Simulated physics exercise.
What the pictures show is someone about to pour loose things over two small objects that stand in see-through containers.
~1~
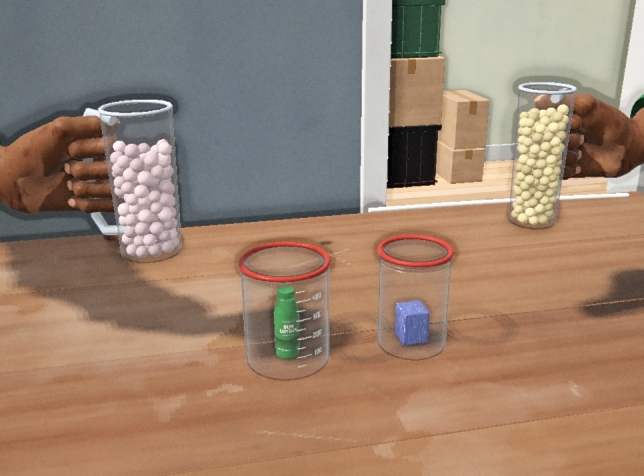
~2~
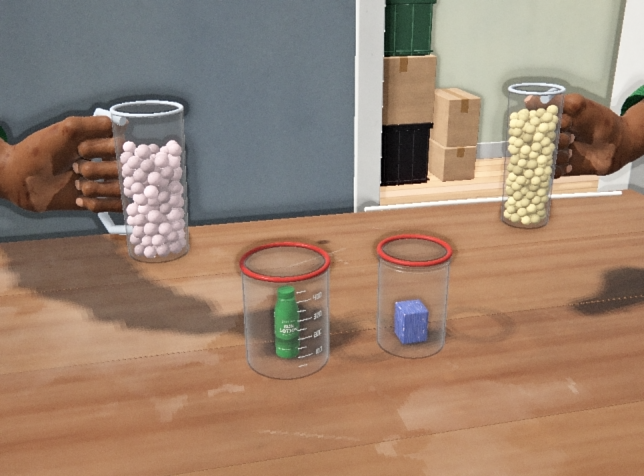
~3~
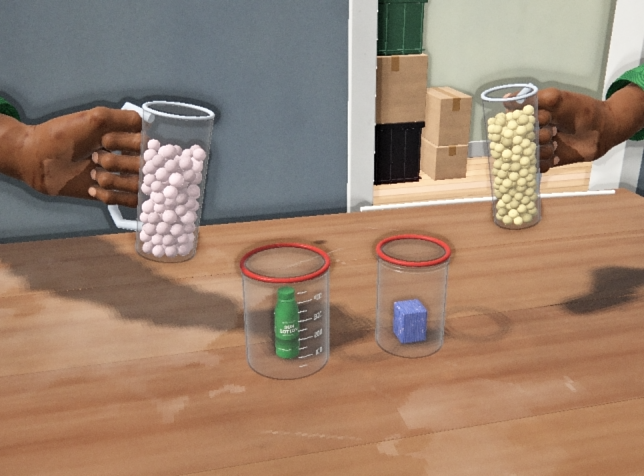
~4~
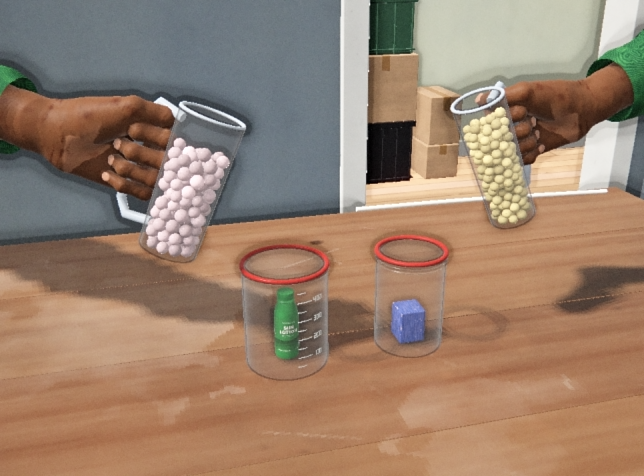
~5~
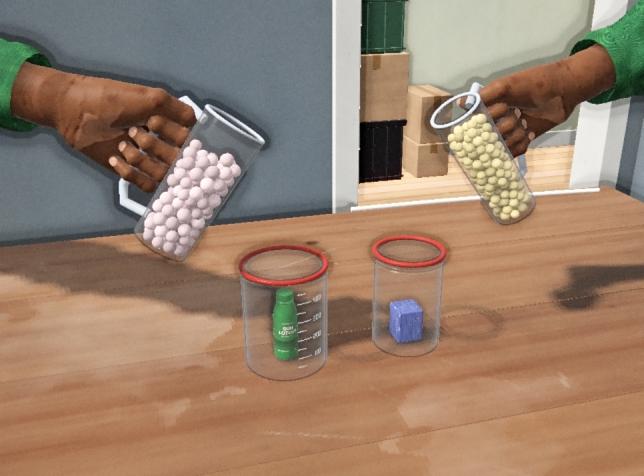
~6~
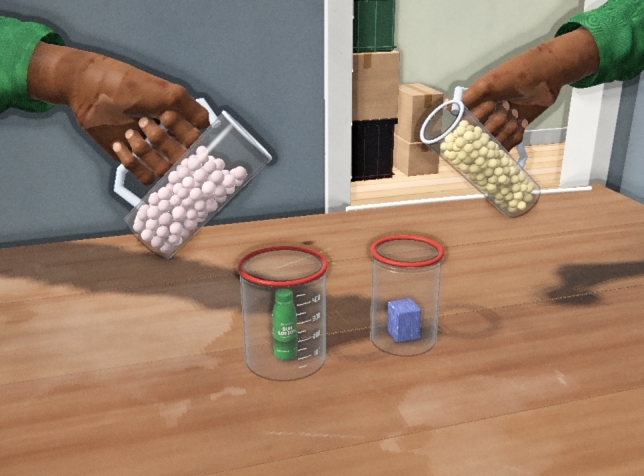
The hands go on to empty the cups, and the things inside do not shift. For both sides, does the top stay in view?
In order: Left object: In sight, right object: Out of sight.
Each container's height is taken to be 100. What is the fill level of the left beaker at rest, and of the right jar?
I get 50 % for the left and 60 % for the right.
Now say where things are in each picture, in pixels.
In the first picture, small bottle in the left beaker at (287, 322), reaching well over half way up; left cup at (144, 182), three quarters full of sugar pearls; small block in the right jar at (412, 323), reaching about a third of the way up; right cup at (539, 157), nearly full of soya beans.
In the second picture, left cup at (153, 183), upright; right cup at (530, 157), upright.
In the third picture, left cup at (172, 183), tipped 10°; right cup at (513, 159), tipped 10°.
In the fourth picture, left cup at (190, 184), tipped 23°; right cup at (496, 161), tipped 23°.
In the fifth picture, left cup at (197, 186), tipped 35°; right cup at (486, 162), tipped 35°.
In the sixth picture, small bottle in the left beaker at (285, 324); left cup at (197, 187), tipped 48°; small block in the right jar at (404, 320); right cup at (483, 162), tipped 48°.
Then, 0.25 s after the last picture, left beaker empty, all of its cupful still in the cup; right jar empty, all of its cupful still in the cup.
Then, 0.57 s after the last picture, left beaker nearly empty, nearly all of its cupful still in the cup; right jar nearly empty, nearly all of its cupful still in the cup.
Then, 0.91 s after the last picture, left beaker a quarter full, about a third of its cupful still in the cup; right jar nearly empty, about two thirds of its cupful still in the cup.
At rest, left beaker half full (surface near (284, 312)), nothing beside it; right jar two thirds full (surface near (406, 284)), two pieces on the table; the left thing is still showing; the right thing is covered.
